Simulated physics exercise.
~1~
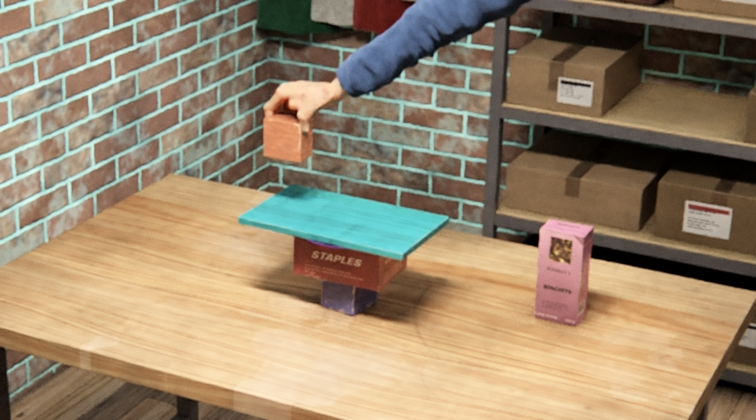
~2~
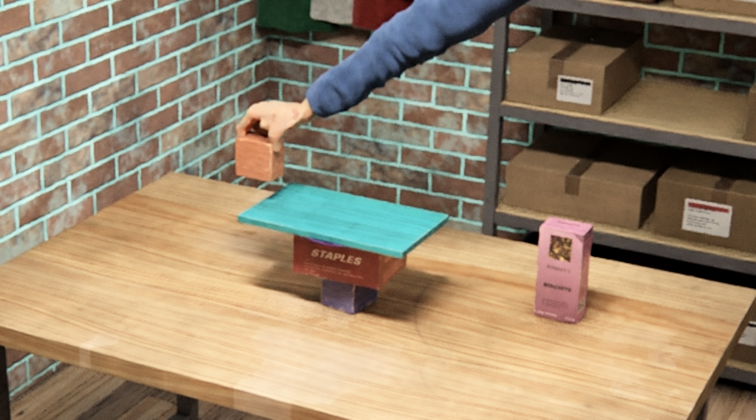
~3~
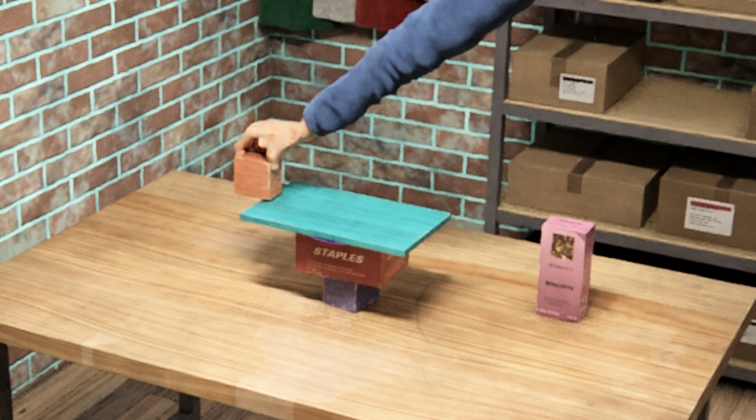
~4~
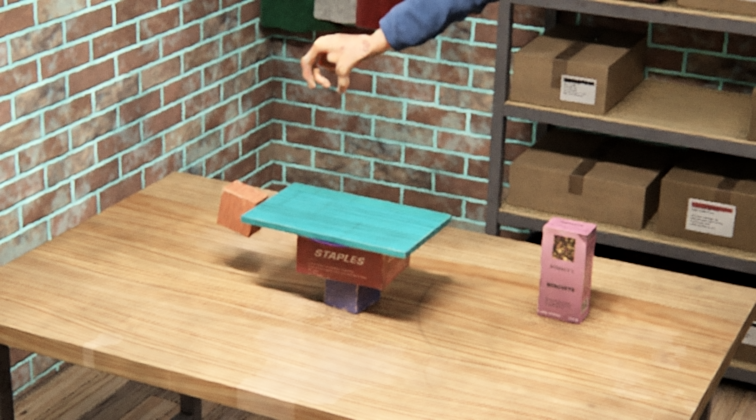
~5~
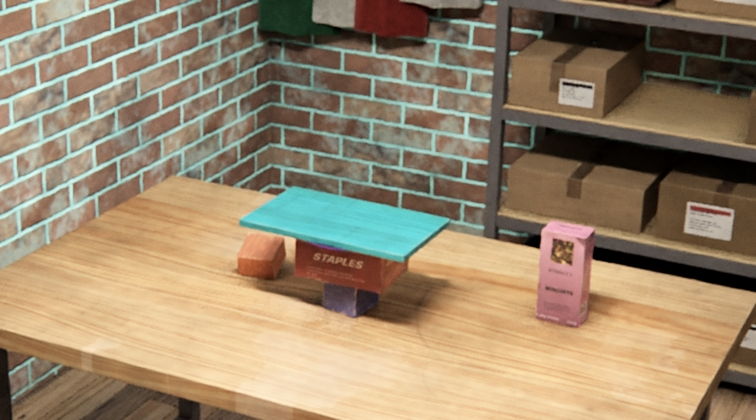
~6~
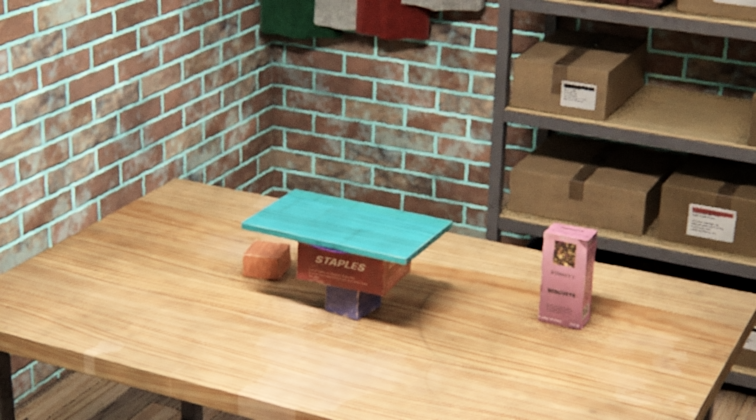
Hand placing an orange block at the left edge of a balanced turquoise board, letting go, the block tumbling onto the table.
